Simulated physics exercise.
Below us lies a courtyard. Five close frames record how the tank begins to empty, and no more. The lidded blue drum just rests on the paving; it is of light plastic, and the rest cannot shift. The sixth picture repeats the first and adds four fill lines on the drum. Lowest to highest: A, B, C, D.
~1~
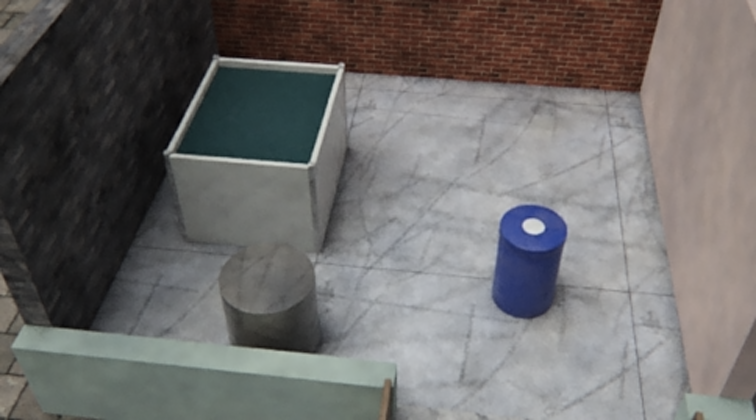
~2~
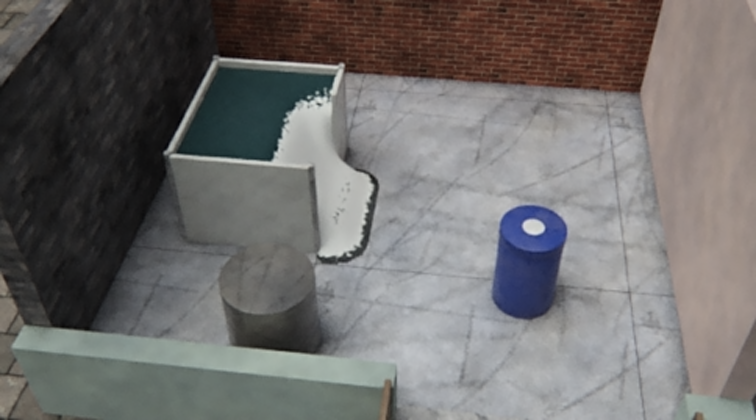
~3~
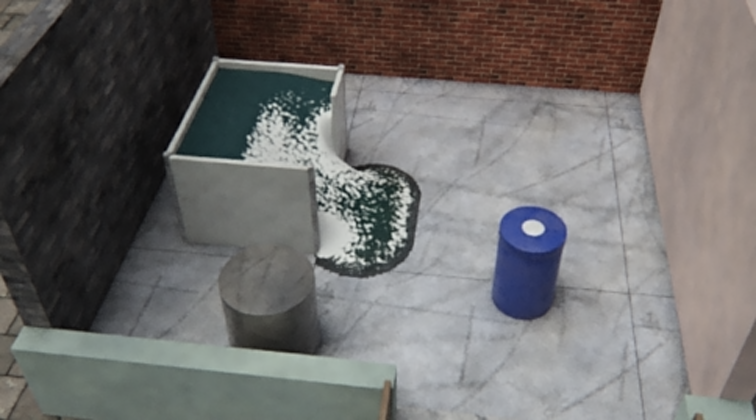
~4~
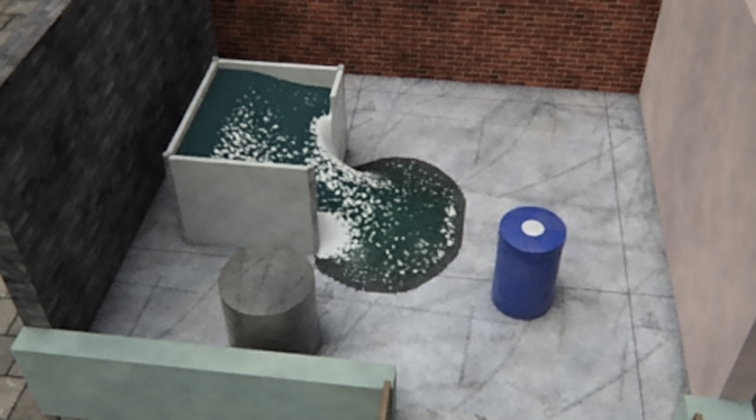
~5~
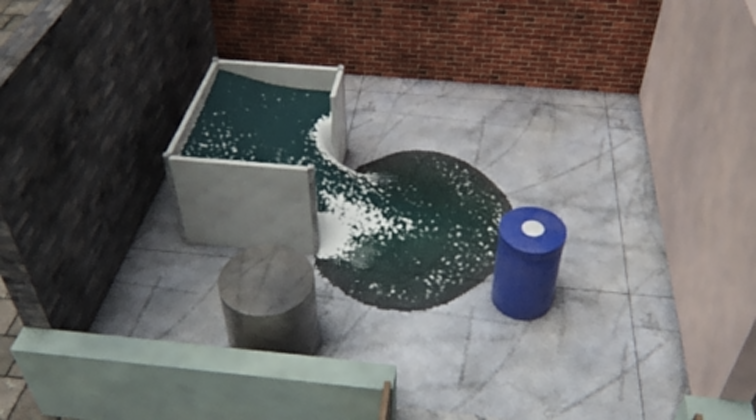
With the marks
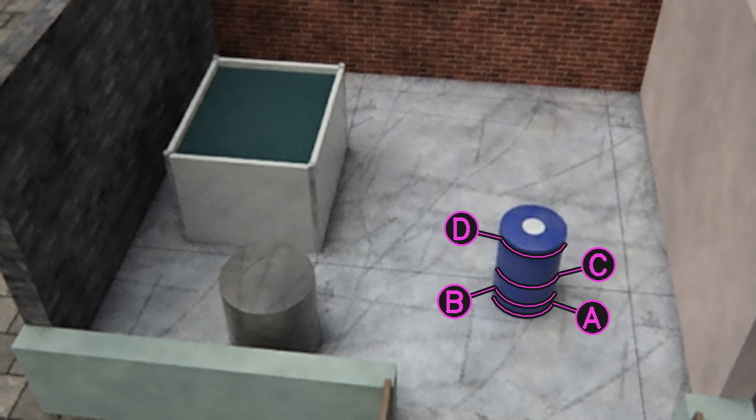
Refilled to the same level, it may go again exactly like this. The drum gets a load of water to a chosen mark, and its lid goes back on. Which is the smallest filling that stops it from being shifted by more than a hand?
Go for D.
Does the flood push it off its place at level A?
Yes, that goes wrong.
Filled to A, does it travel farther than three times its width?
Yes, clearly.
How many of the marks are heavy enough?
One.
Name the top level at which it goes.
It is C.
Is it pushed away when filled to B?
Yes.
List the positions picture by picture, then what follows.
Lid of the blue drum at (534, 227); tank full, its middle at (261, 115); open gate at (538, 382).
Water covers 2 % of the ground, mostly out of sight from here.
Water covers 6 % of the ground and is seen nearest the drum at (396, 253).
Water covers 10 % of the ground and is seen nearest the drum at (450, 249).
Lid of the blue drum at (533, 229); water covers 15 % of the ground and is seen nearest the drum at (482, 266).
On the marked copy, A at (523, 315); B at (524, 306); C at (527, 287); D at (533, 257); from the bottom up A, B, C, D.
With A, it is washed out through the gate.
With B, it is washed out through the gate.
With C, it is pushed about its own width away.
With D, it does not move.
